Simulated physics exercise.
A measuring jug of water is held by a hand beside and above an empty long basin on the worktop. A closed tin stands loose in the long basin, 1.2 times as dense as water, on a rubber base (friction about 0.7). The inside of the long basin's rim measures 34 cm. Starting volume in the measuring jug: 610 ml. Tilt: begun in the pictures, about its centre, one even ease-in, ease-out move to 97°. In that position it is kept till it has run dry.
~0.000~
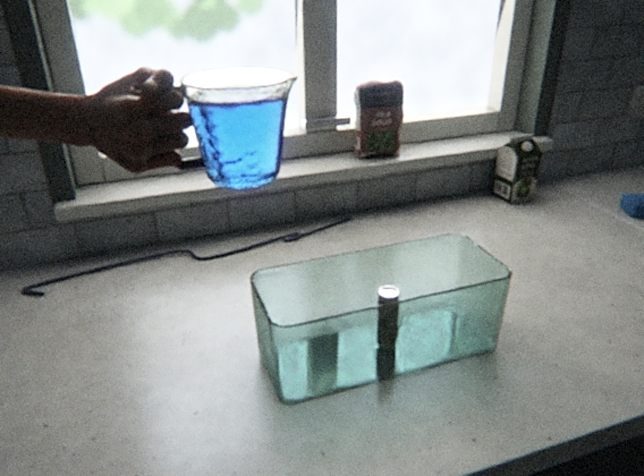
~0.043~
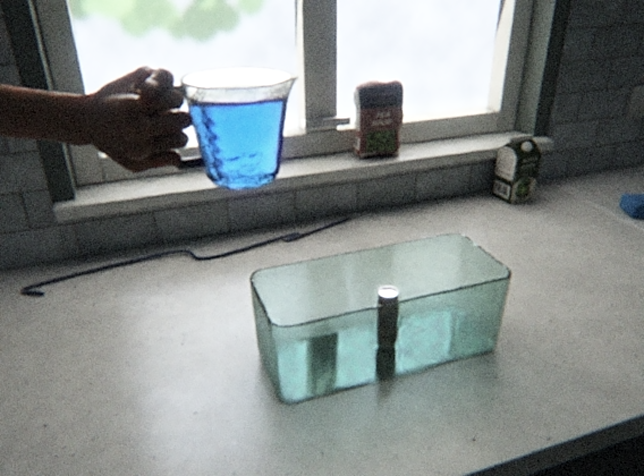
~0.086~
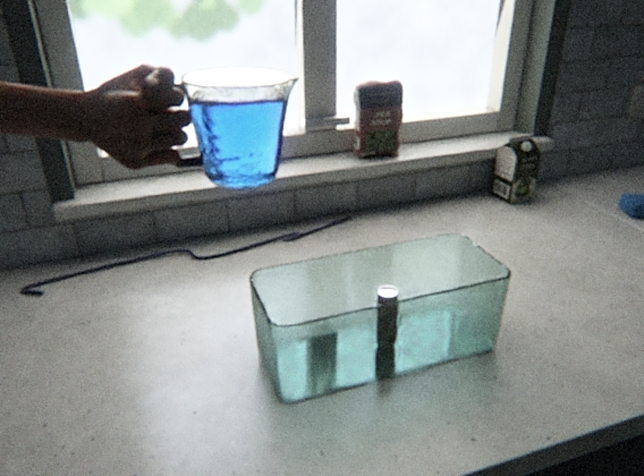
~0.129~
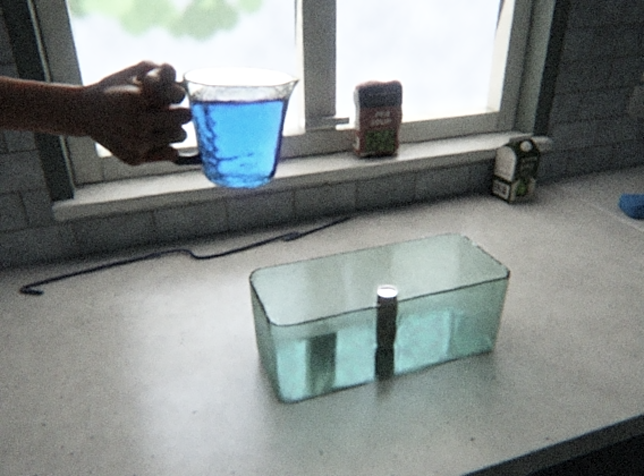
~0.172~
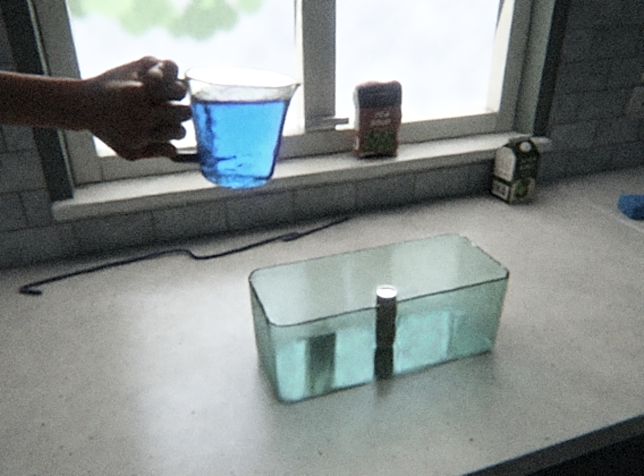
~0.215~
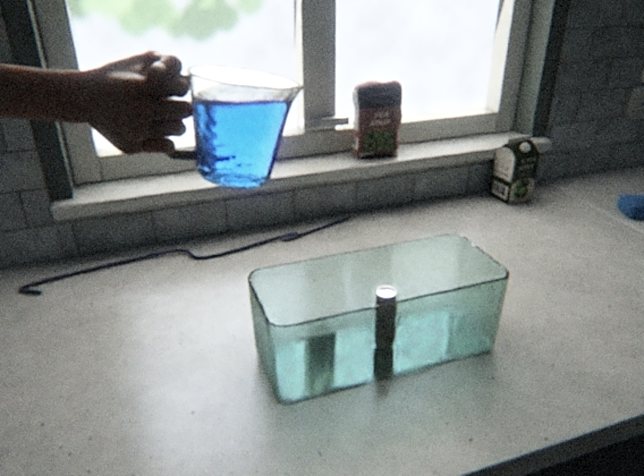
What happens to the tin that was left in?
I expect it will tip over.
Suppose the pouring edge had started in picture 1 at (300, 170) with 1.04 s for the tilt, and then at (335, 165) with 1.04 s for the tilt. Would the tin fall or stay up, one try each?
First it remains upright; then it falls.
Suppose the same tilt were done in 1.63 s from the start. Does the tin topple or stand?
Outcome - the tin comes down.
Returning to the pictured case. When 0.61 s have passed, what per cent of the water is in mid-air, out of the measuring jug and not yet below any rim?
Near 22 per cent of it all.
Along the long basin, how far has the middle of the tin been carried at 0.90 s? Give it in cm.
Roughly 1 cm.
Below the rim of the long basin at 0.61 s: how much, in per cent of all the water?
The basin holds roughly 2 in a hundred parts at that moment.
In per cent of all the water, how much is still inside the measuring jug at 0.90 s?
24 %.
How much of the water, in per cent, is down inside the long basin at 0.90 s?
Some 44 percent of the total.
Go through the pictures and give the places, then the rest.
In the first frame, tilt 0°; pouring edge (297, 74); surface from (188, 97) to (283, 88); the long basin's rim runs from (260, 300) to (487, 253); the tin's top is at (389, 294).
In the second frame, tilt 0°; pouring edge (297, 75); surface from (187, 97) to (283, 89).
In the third frame, tilt 2°; pouring edge (298, 75); surface from (188, 96) to (283, 89).
In the fourth frame, tilt 4°; pouring edge (299, 77); surface from (188, 94) to (284, 90).
In the fifth frame, tilt 6°; pouring edge (301, 81); surface from (190, 95) to (286, 90).
In the sixth frame, tilt 10°; pouring edge (303, 85); surface from (192, 96) to (290, 90).
By 0.61 s the tilt is 62° and 77 per cent is still to pour; the tin stands where it began.
By 0.90 s the tilt is 93° and 25 per cent is still to pour; the tin leans 5°.
By 1.21 s the tilt is 97° and 2 per cent is still to pour; the tin lies on its side.
By 1.54 s the tilt is 97° and 0 per cent is still to pour; the tin lies on its side.
At rest the tin lies on its side.
